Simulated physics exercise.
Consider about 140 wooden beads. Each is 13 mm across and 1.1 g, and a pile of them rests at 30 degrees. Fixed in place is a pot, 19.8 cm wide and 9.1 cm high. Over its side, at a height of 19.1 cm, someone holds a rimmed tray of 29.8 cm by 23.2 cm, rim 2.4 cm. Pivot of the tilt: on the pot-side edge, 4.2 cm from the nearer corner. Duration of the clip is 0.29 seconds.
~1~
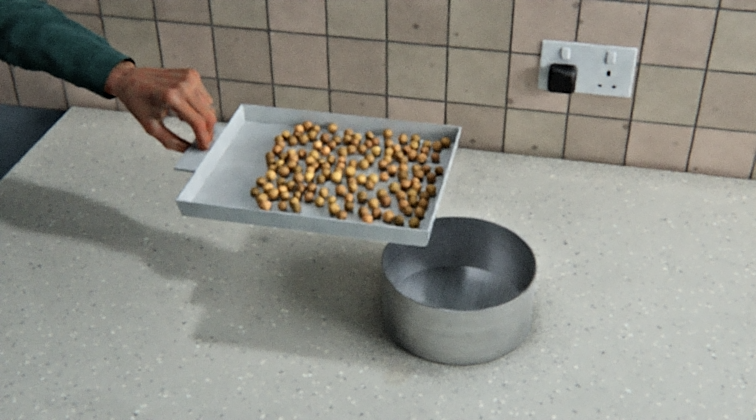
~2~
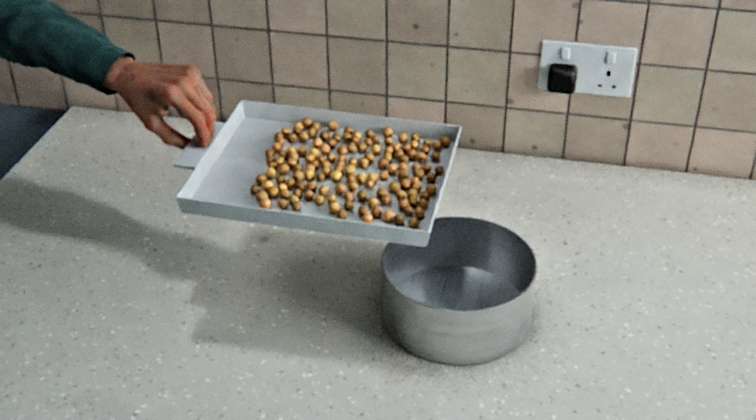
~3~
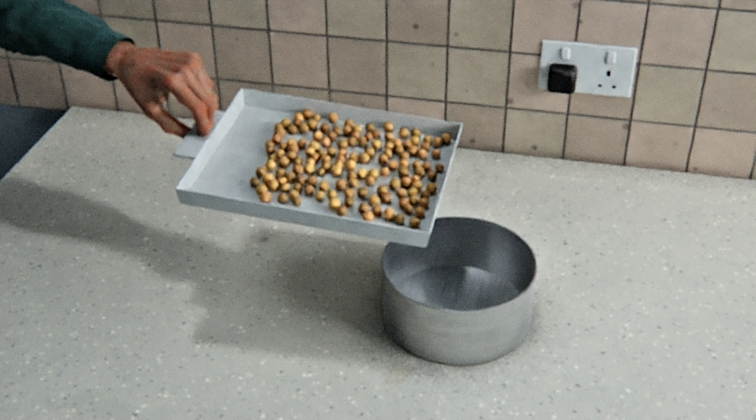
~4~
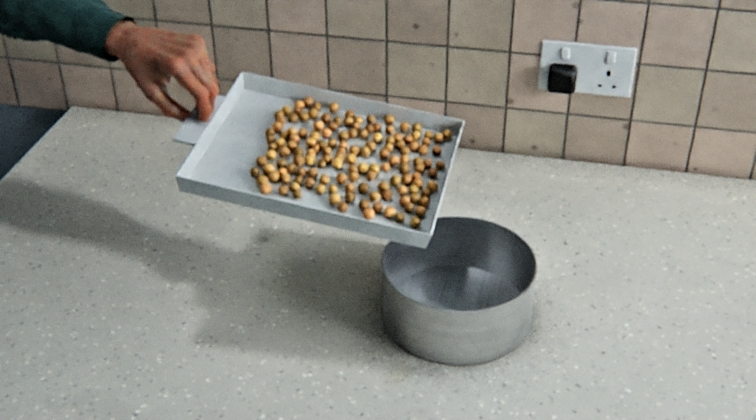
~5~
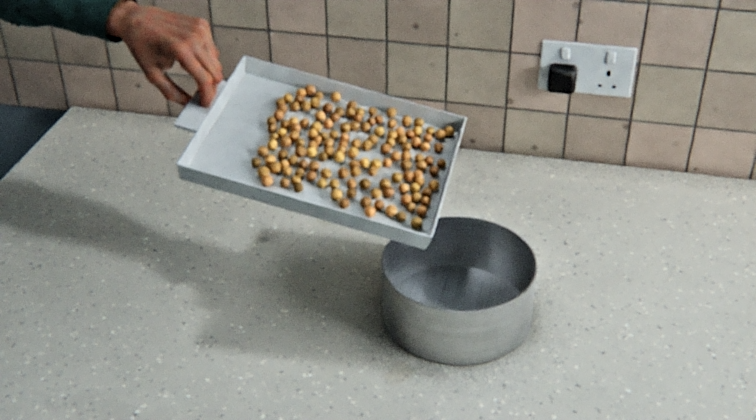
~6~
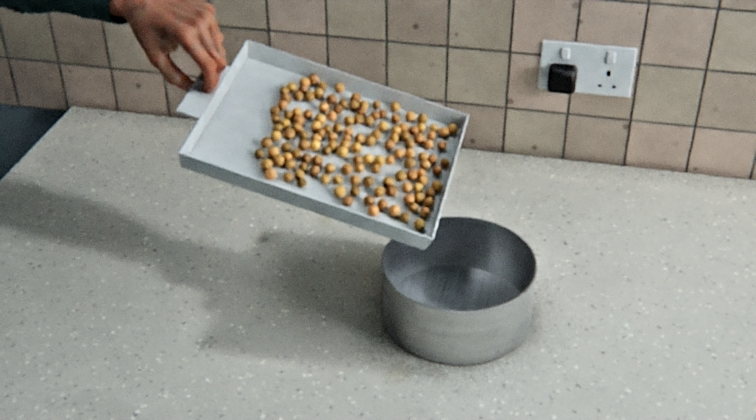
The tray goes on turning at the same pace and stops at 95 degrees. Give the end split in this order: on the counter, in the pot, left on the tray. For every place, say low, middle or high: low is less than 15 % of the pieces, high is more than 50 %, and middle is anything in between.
Here is the split: Counter: High; pot: Middle; tray: Low.
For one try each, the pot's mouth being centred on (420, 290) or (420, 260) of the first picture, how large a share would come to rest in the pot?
That gives roughly 60 per cent and then 0 per cent.
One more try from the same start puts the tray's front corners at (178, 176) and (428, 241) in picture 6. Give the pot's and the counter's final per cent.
Pot 0; counter 100.
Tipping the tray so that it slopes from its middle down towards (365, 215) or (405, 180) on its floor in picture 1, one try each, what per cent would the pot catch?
The share comes to roughly 0 in a hundred, then roughly 75 in a hundred.
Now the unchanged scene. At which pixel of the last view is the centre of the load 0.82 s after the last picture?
Somewhere about (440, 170) in the last view.
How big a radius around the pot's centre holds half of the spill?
That comes to near 24 cm.
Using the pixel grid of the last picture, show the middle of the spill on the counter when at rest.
Look close to (510, 411) in the last picture.
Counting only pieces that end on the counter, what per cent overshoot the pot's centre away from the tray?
Roughly 80 percent of the spill.
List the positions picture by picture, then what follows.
In the first picture, tray tilt 0 degrees, front corners at (180, 199) and (426, 229); middle of the pieces at (350, 172); pot at (459, 261).
In the second picture, tray tilt 1 degrees, front corners at (180, 196) and (426, 229); middle of the pieces at (350, 170).
In the third picture, tray tilt 4 degrees, front corners at (179, 187) and (427, 231), lowest corner right front; middle of the pieces at (350, 165).
In the fourth picture, tray tilt 8 degrees, front corners at (180, 174) and (428, 232), lowest corner right front; middle of the pieces at (351, 159).
In the fifth picture, tray tilt 13 degrees, front corners at (181, 163) and (429, 234), lowest corner right front; middle of the pieces at (353, 153).
In the sixth picture, tray tilt 17 degrees, front corners at (183, 151) and (430, 236), lowest corner right front; middle of the pieces at (357, 148); pot at (459, 261).
Then, 0.49 s after the last picture, tilt 54 degrees; the tray holds 100 %, the pot 0 %.
Then, 0.82 s after the last picture, tilt 79 degrees; the tray holds 95 %, the pot 0 %.
Then, 1.24 s after the last picture, tilt 95 degrees; the tray holds 35 %, the pot 10 %.
In the end, counter 70 %, pot 30 %, tray 0 %.
